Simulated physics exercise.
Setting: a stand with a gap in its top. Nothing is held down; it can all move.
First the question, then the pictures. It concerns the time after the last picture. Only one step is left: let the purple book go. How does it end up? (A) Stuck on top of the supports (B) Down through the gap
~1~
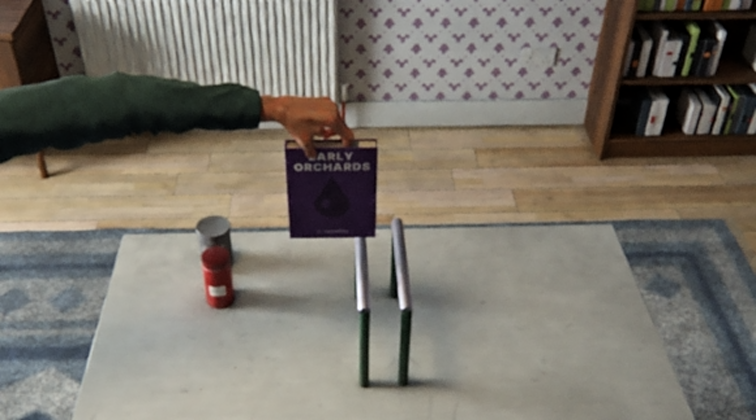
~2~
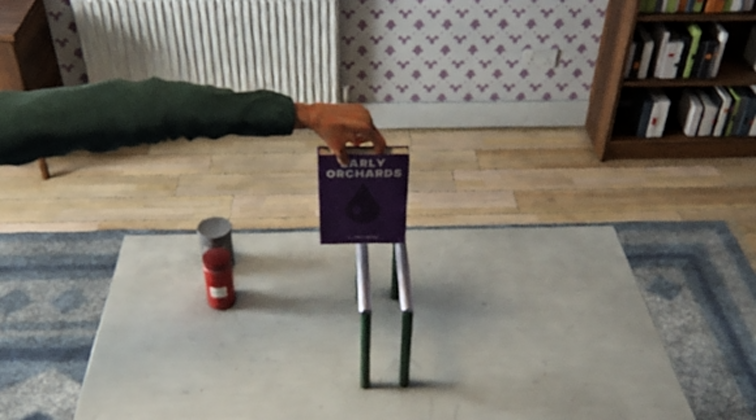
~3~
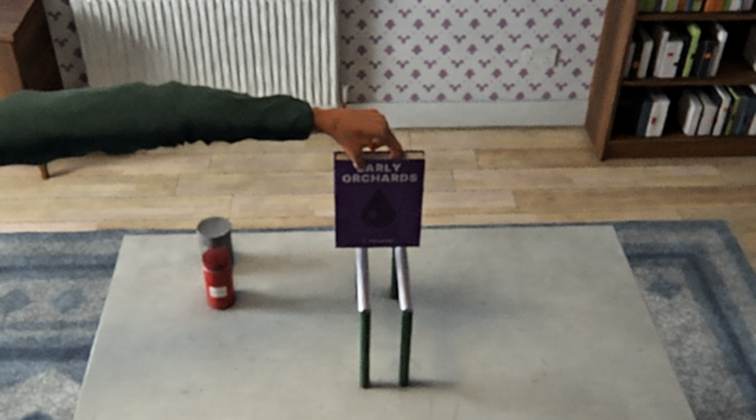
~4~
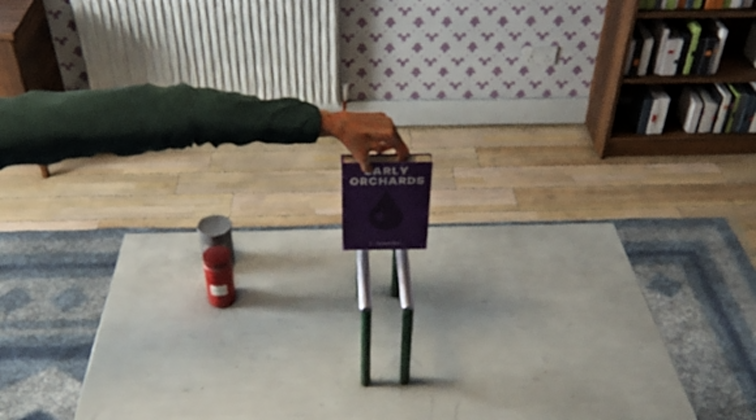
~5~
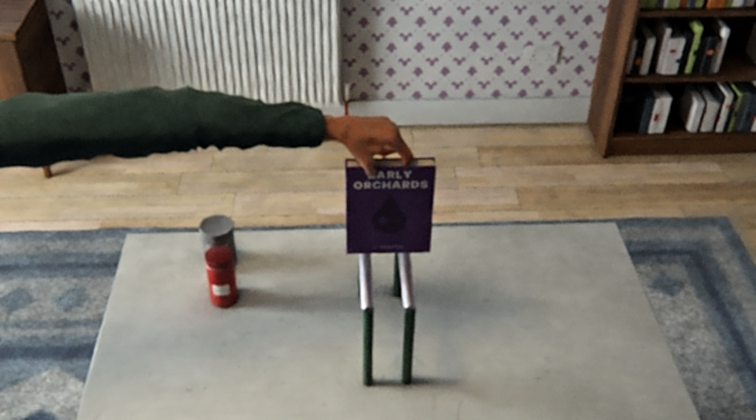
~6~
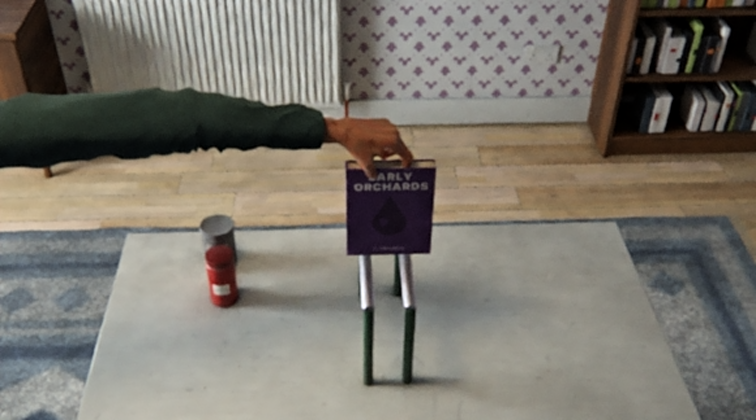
Stuck on top of the supports (A).
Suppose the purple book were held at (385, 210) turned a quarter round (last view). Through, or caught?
Well, it simply falls right through.
Then, 0.20 s past the last view, purple book displaced a little near (389, 217).
Then, 0.60 s past the last view, purple book resting near (389, 217).
Finally, all 3 still in place. Final places as the last picture's camera would see them, purple book near (389, 217). The book lodges.
